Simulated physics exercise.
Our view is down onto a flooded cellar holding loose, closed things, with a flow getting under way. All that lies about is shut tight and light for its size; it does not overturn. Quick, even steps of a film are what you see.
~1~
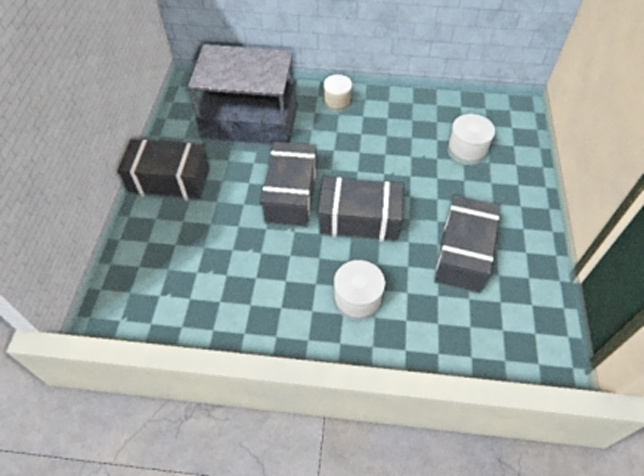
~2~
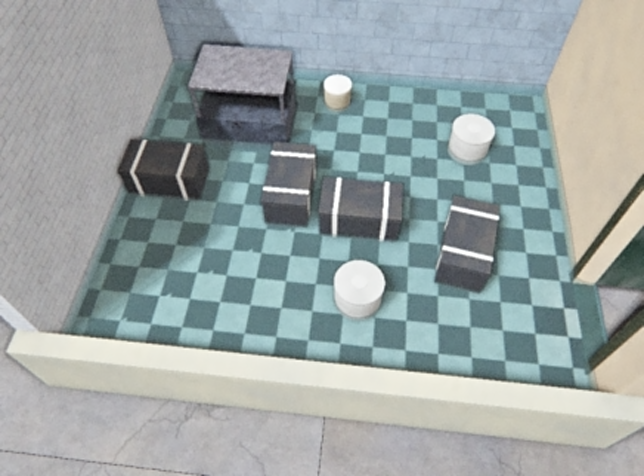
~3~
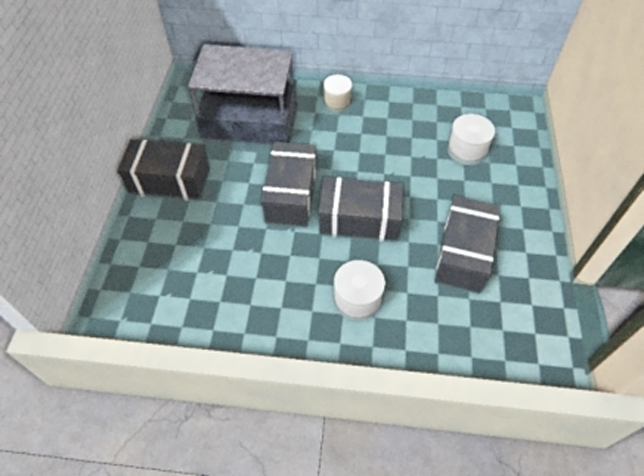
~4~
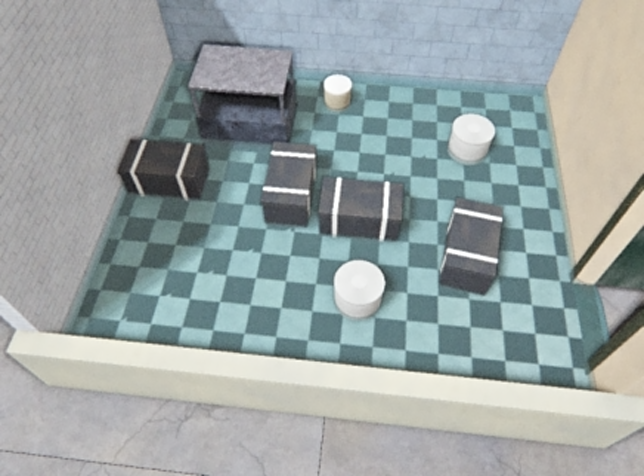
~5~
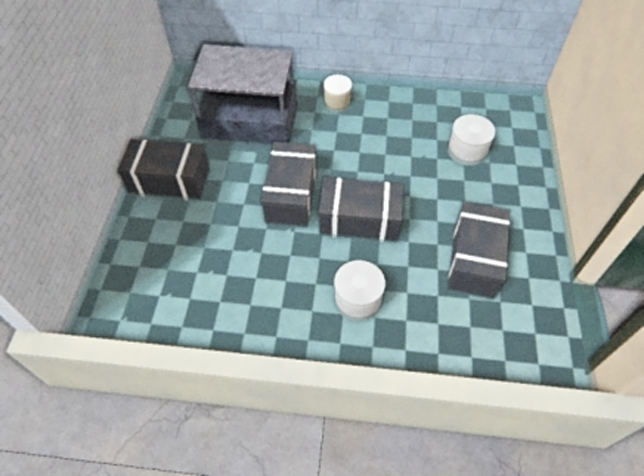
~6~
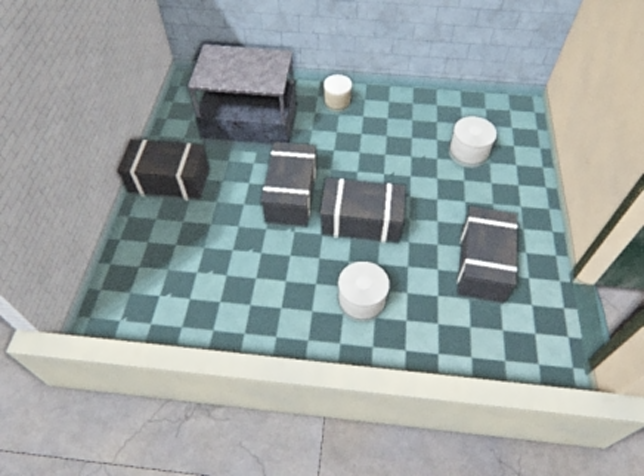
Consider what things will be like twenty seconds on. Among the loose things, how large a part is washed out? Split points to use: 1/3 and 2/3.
From 1/3 to 2/3.
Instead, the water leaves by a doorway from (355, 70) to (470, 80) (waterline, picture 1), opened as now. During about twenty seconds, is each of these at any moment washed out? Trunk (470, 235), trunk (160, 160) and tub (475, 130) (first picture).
The first one exits, the second never exits, the third exits.
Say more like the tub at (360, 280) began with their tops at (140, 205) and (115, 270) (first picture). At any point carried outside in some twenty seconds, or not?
Remains, remains.
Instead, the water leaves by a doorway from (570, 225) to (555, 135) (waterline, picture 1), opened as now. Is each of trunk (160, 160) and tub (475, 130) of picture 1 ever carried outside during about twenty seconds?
First one: Never leaves; second one: Leaves the room.
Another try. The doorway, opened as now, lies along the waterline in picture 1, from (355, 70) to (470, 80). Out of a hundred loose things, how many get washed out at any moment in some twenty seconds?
70 per cent or so.
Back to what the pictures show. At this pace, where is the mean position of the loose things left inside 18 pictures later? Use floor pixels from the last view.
Somewhere near (386, 223) in the last view.
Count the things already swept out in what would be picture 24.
That comes to 1.
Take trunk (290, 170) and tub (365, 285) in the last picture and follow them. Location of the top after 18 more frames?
Tops end up close to (342, 195) and (518, 327) respectively.
A moment on, 0 of 7 are out; 7 afloat.
Next, 1 of 7 are out; 6 afloat.
Later, 4 of 7 are out; 3 afloat.
In the end, 4 of 7 are out; 3 afloat.
